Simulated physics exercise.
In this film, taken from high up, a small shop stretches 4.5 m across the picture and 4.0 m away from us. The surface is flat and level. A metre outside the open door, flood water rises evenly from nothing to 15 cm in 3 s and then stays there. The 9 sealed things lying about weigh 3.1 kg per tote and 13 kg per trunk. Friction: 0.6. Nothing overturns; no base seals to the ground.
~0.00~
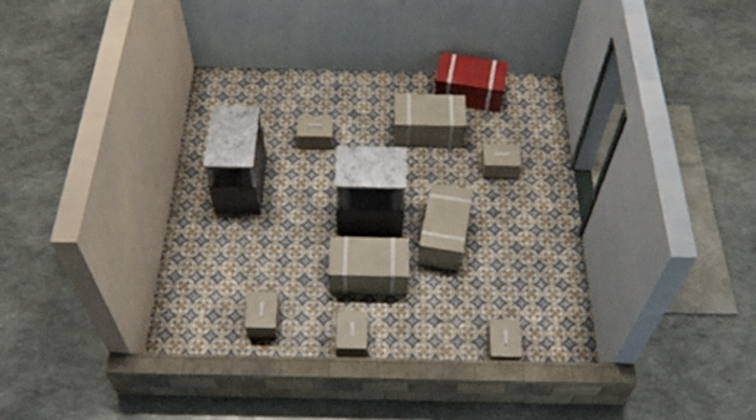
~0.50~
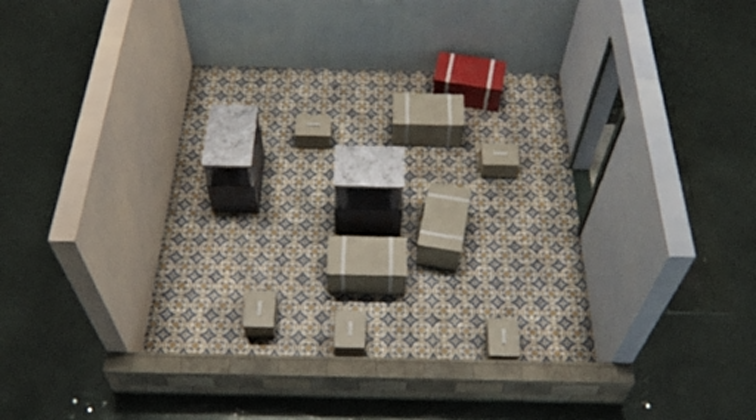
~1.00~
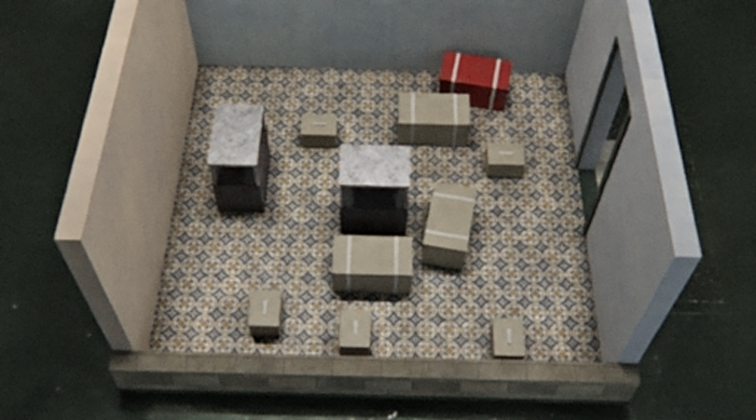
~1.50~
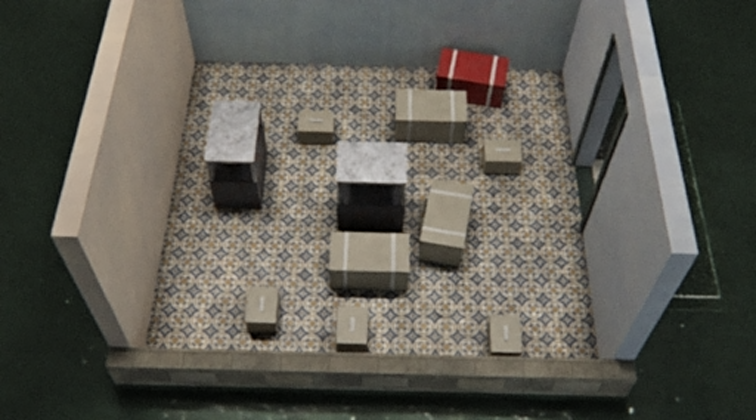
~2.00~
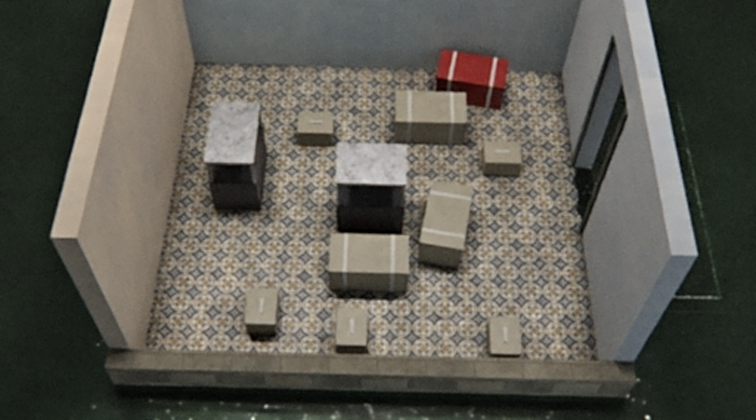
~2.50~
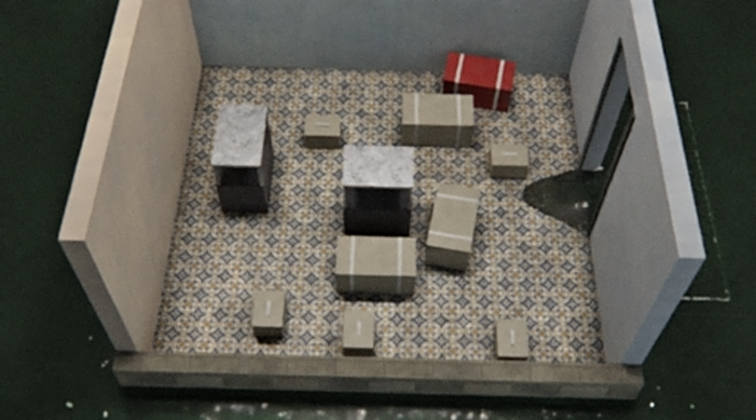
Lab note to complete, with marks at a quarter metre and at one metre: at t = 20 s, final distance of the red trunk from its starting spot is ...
At t = 20 s the distance is from a quarter metre to one metre.
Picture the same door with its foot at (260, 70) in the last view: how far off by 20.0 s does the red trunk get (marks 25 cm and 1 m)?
With that change, the red trunk is swept well off.
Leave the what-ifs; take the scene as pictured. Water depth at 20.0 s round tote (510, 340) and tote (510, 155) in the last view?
Depth approx. 6 cm / 8 cm.
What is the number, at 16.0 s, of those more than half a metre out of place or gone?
The answer is 6.
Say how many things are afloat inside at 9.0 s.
1.
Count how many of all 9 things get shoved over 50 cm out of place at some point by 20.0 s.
Result: 9.
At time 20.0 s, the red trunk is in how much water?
Roughly 6 cm deep.
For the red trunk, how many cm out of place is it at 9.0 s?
0 cm, give or take.
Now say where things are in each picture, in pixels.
The red trunk at (472, 71), on the bottom; water covers 0.0 m2; 0 of 9 have shifted, in the first picture.
The red trunk at (470, 71), on the bottom; 0.0 m2 under water; 0 of 9 have shifted, in the second picture.
The red trunk at (476, 70), on the bottom; 0.0 m2 under water; 0 of 9 have shifted, in the third picture.
The red trunk at (473, 67) rests on the ground; 0.0 m2 under water; 0 of 9 have shifted, in the fourth picture.
The red trunk at (473, 69), on the bottom; 0.0 m2 under water; 0 of 9 have shifted, in the fifth picture.
The red trunk at (480, 71) rests on the ground; 0.3 m2 under water; 0 of 9 have shifted, in the sixth picture.
After 4.0 s the red trunk is near (480, 71), 0.0 m from its start, aground; 0 afloat.
After 9.0 s the red trunk is near (480, 71), 0.0 m from its start, aground; 1 afloat.
After 16.0 s the red trunk is near (482, 68), 0.1 m from its start, aground; 8 afloat.
After 20.0 s the red trunk is near (537, 69), 0.7 m from its start, afloat; 9 afloat.
